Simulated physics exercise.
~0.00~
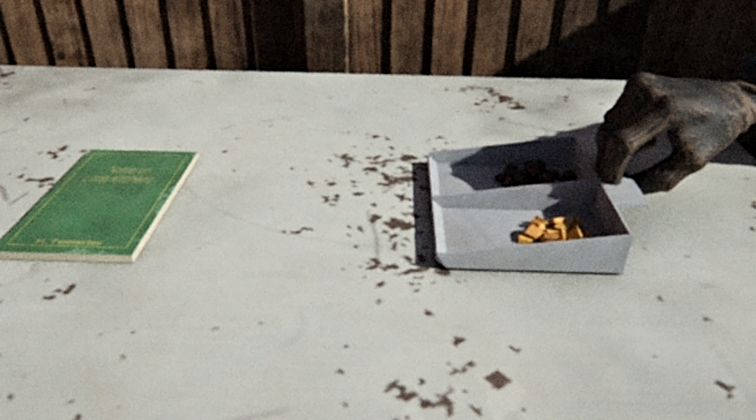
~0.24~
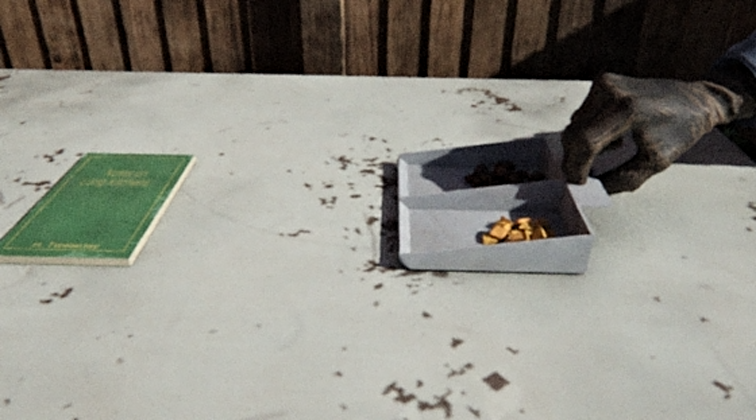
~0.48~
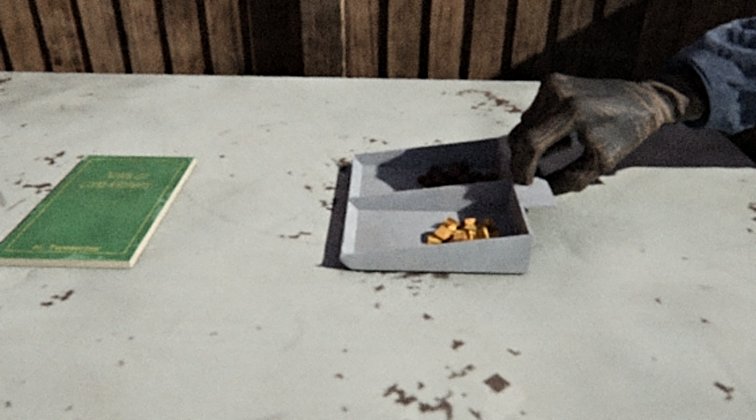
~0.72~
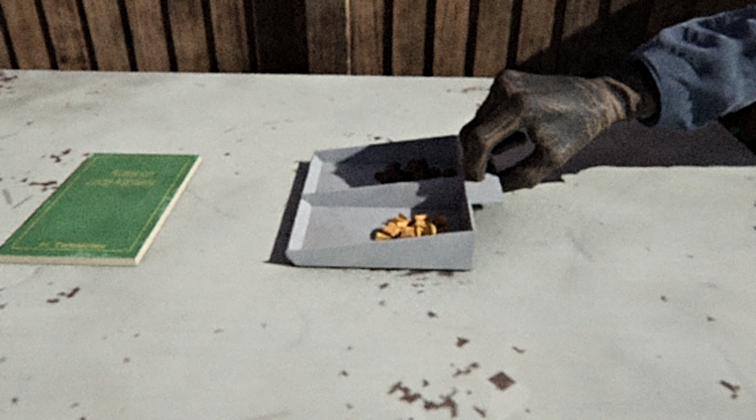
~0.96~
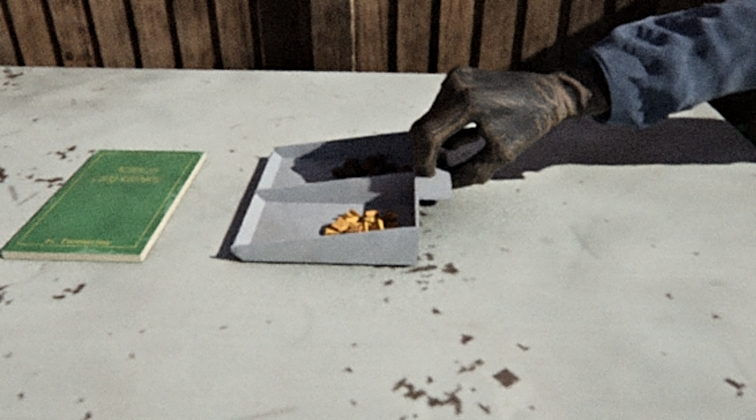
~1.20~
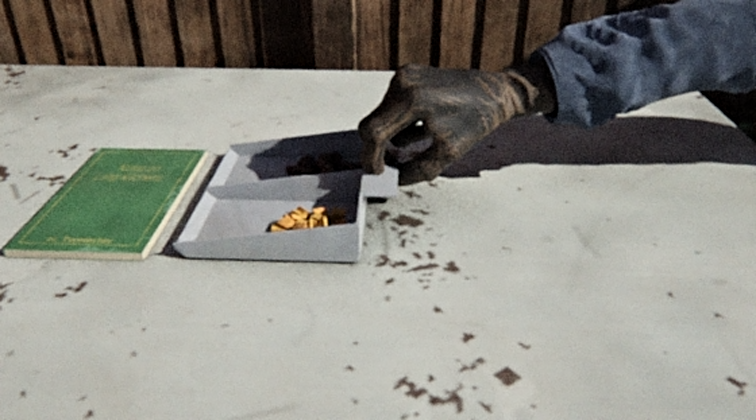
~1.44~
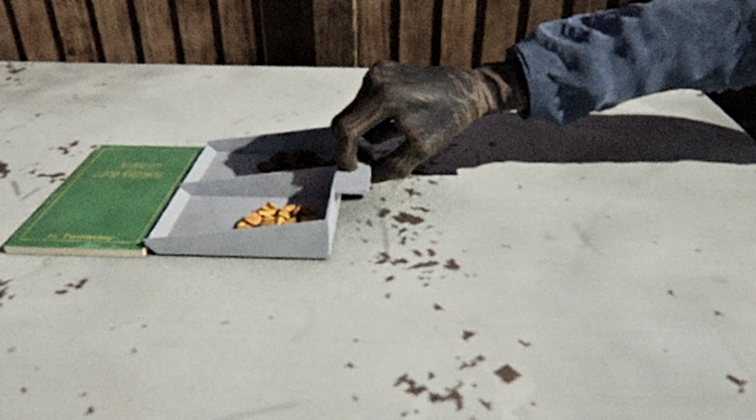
In this clip, a dark-gloved hand slides a divided gray tray, holding small orange pieces in front and dark pieces behind, leftward across a worn white tabletop toward a thin green book. The tray stops against the book, with both batches still inside.
